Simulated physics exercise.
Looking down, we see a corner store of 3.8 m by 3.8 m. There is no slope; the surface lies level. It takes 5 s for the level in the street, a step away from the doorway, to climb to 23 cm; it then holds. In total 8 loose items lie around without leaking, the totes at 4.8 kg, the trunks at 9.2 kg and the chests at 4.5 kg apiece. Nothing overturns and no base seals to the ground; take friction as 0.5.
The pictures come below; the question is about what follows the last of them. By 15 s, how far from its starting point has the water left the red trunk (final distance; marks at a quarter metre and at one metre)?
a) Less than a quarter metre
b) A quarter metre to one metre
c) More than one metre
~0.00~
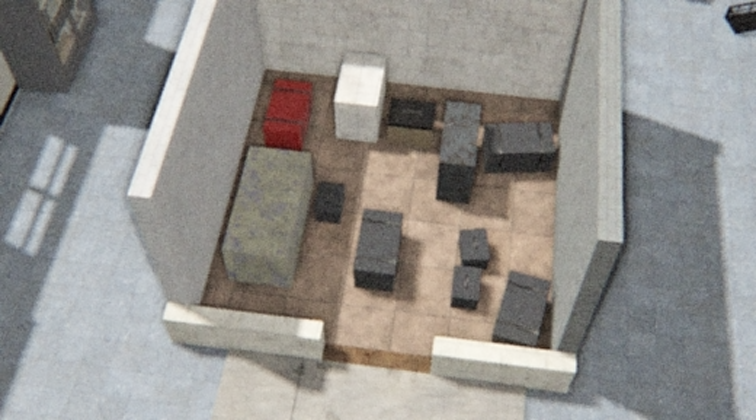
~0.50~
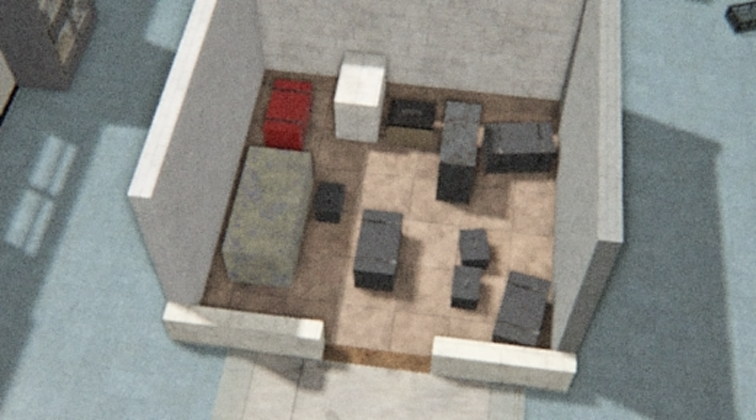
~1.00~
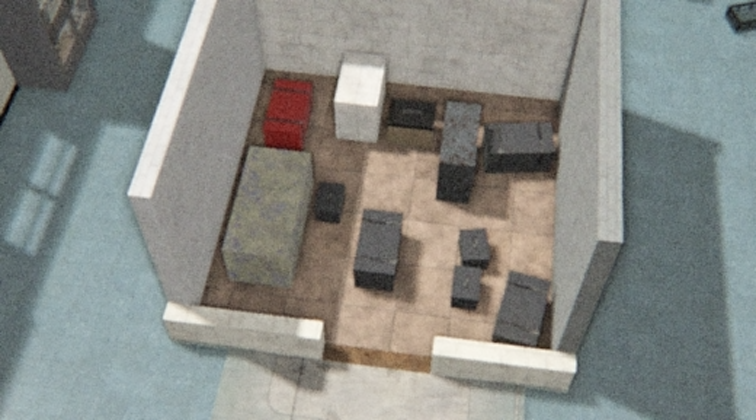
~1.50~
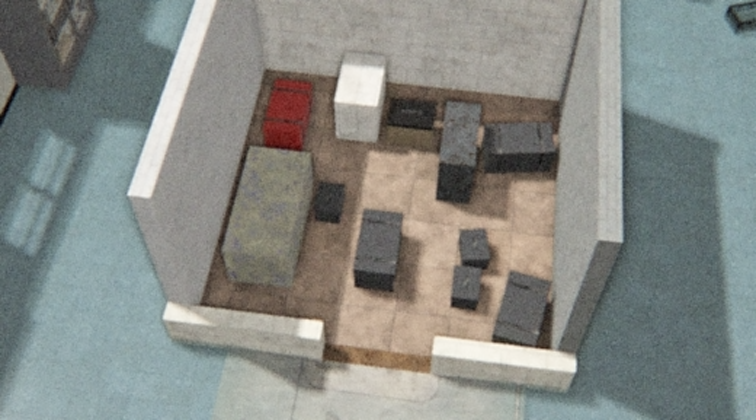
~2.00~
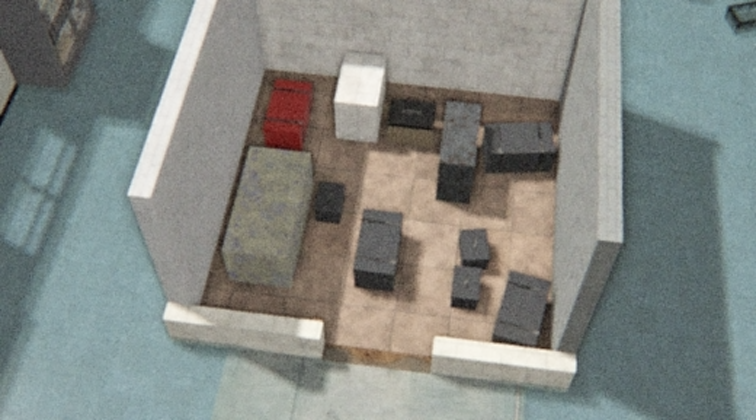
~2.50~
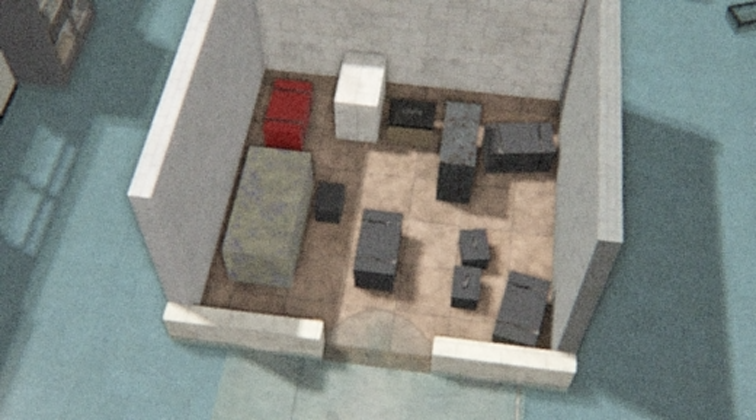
A quarter metre to one metre.
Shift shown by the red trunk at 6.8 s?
Around 20 centimetres.
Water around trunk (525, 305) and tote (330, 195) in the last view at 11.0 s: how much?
Depths: Near 5 cm, then near 14 cm.
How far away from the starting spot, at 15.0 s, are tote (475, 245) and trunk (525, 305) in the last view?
In turn: 30 cm, 50 cm.
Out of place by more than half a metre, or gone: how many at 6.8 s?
That would be 5.
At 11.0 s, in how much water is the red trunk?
Depth approx. 14 cm.
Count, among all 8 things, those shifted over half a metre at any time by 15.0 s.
It works out to 7.
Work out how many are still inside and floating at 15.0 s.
At that moment it comes to 8.
After 3.5 s the red trunk is near (288, 106), 0.0 m from its start, aground; 0 afloat.
After 6.8 s the red trunk is near (270, 101), 0.2 m from its start, aground; 3 afloat.
After 11.0 s the red trunk is near (268, 126), 0.5 m from its start, afloat; 8 afloat.
After 15.0 s the red trunk is near (263, 125), 0.5 m from its start, afloat; 8 afloat.
